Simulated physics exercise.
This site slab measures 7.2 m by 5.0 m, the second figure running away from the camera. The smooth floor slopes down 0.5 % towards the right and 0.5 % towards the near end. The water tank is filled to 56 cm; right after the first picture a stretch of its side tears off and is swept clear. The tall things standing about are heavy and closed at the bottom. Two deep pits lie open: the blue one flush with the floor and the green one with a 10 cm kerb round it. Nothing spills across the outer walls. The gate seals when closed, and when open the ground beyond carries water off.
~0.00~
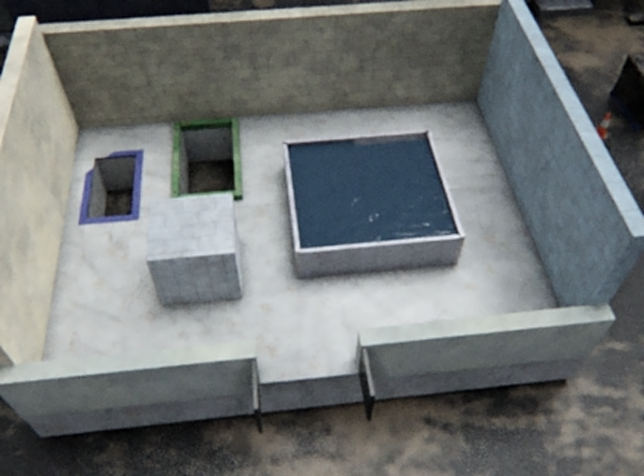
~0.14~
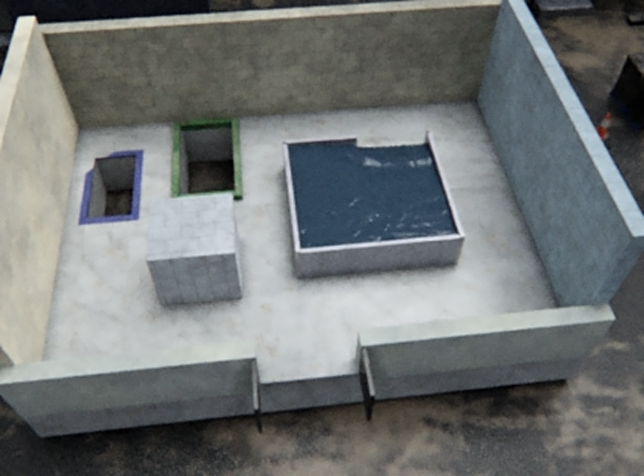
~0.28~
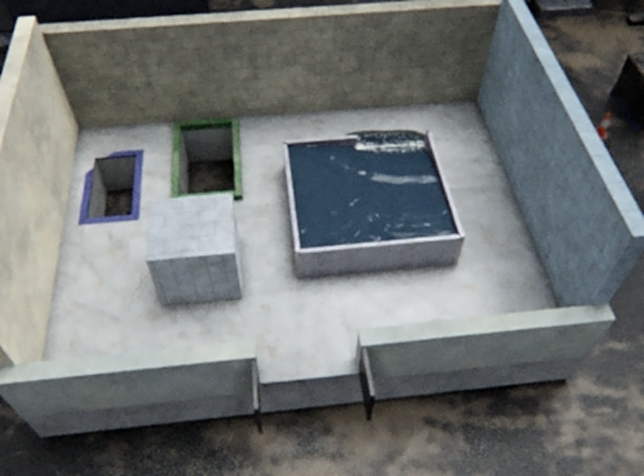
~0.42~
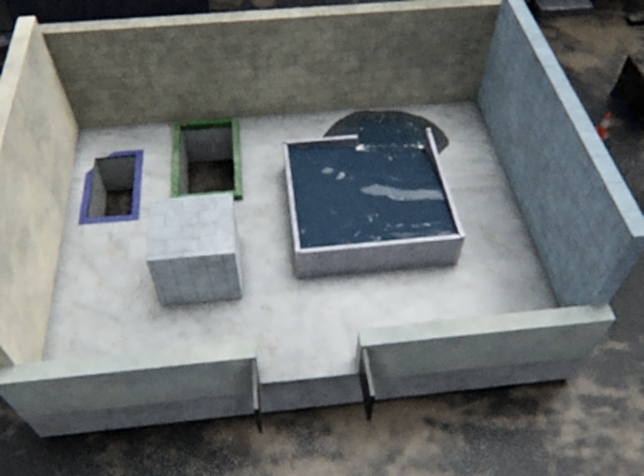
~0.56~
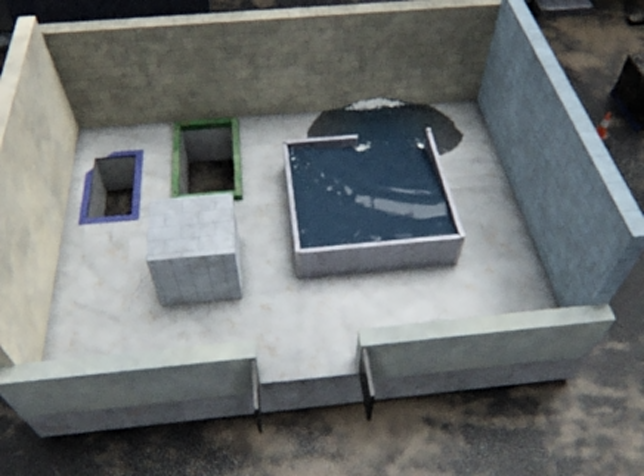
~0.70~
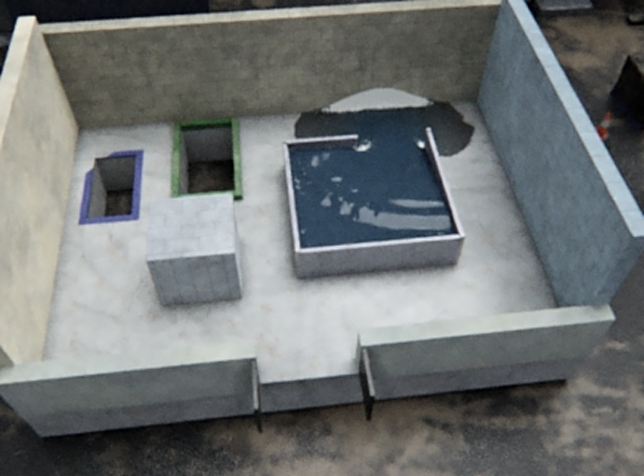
In a walled concrete yard with two open pits and a pale block, part of a water tank's far side broke away, and water poured through the gap and spread across the floor behind it.
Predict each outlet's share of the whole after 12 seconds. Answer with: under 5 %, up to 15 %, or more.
Shares: The gate takes from 5 to 15 %; the blue pit takes from 5 to 15 %; the green pit takes between 5 and 15 %.
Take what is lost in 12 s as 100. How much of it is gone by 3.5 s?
Some 20 per cent by then.
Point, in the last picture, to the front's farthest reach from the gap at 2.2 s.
Around (151, 128).
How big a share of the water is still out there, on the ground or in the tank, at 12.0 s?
About 80 per cent.
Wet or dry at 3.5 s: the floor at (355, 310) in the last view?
It is not reached.
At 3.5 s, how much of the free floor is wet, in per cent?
Near 50 per cent is wet.
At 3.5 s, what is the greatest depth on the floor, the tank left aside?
Up to some 29 cm.
After 1.4 s water covers 15 % of the floor and is deepest (43 cm) near (477, 104); gone so far, the gate 0 %, the blue pit 0 %, the green pit 0 %.
After 2.2 s water covers 25 % of the floor and is deepest (44 cm) near (467, 105); gone so far, the gate 0 %, the blue pit 0 %, the green pit 1 %.
After 3.5 s water covers 50 % of the floor and is deepest (29 cm) near (470, 111); gone so far, the gate 0 %, the blue pit 0 %, the green pit 4 %.
After 7.0 s water covers 75 % of the floor and is deepest (16 cm) near (548, 281); gone so far, the gate 2 %, the blue pit 2 %, the green pit 7 %.
After 12.0 s water covers 95 % of the floor and is deepest (14 cm) near (557, 336); gone so far, the gate 7 %, the blue pit 7 %, the green pit 7 %.
